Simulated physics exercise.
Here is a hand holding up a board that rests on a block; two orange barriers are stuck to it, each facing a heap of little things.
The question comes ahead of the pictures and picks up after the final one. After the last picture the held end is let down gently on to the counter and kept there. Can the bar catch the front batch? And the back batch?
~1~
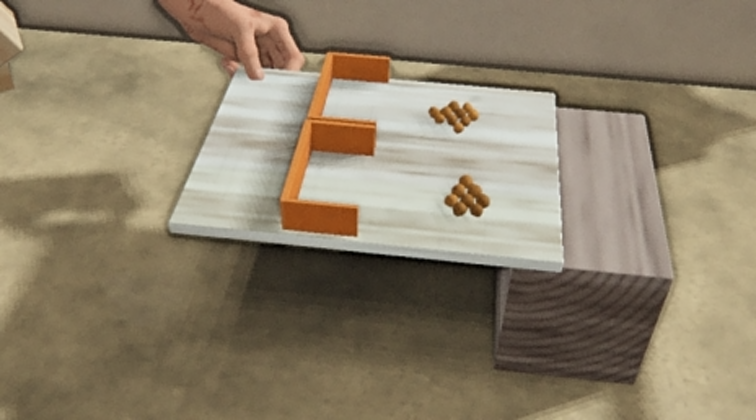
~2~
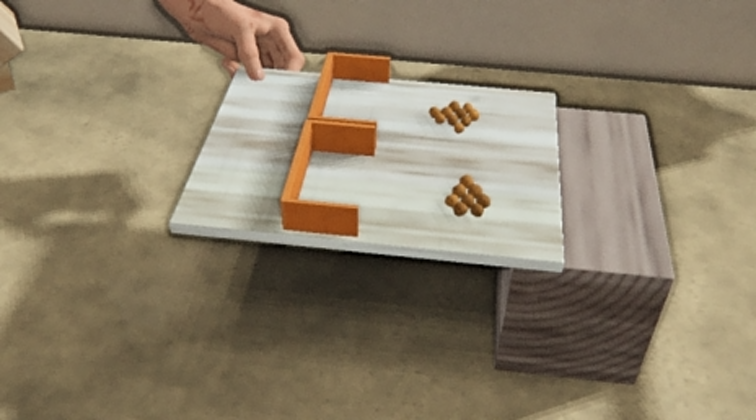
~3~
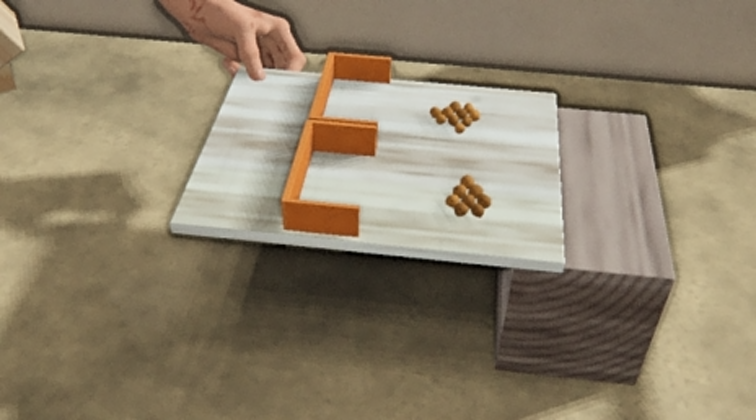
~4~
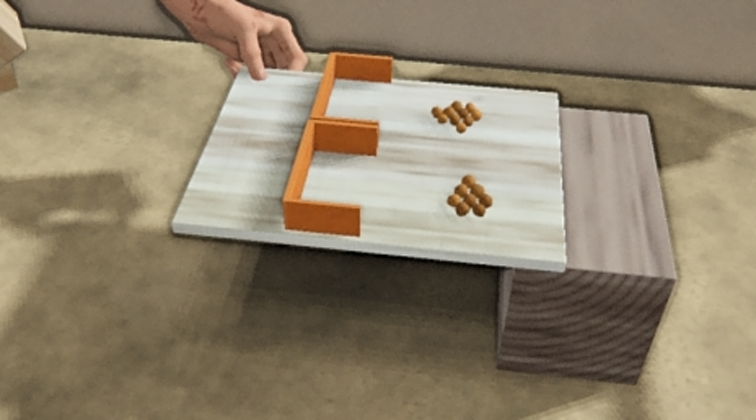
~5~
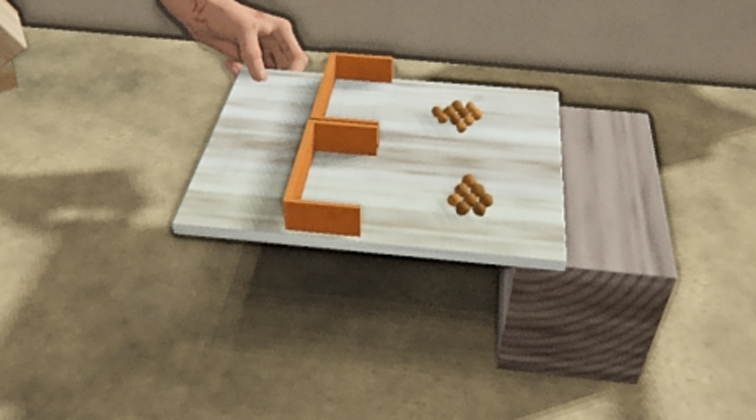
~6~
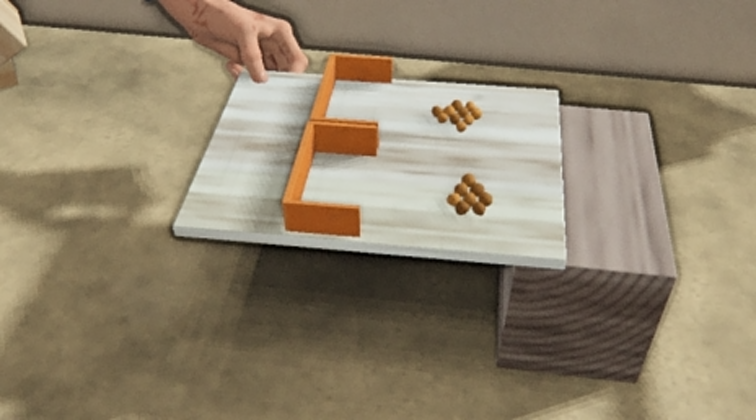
Front batch is held up and back batch is held up.
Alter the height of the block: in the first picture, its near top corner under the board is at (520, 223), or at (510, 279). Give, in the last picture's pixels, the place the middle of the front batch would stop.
(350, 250) and (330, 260).
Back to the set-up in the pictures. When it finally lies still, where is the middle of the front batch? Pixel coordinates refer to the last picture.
Its centre finishes near (331, 256).
Then, 0.66 s on from there, board sloping at 13°; front batch where it was; back batch where it was.
Then, 1.36 s on from there, board sloping at 25°; front batch on its way down; back batch has reached its bar.
Then, 2.19 s on from there, board resting at 31°; front batch has reached its bar; back batch has reached its bar.
In the end, board resting at 31°; front batch gathered behind its bar; back batch gathered behind its bar.
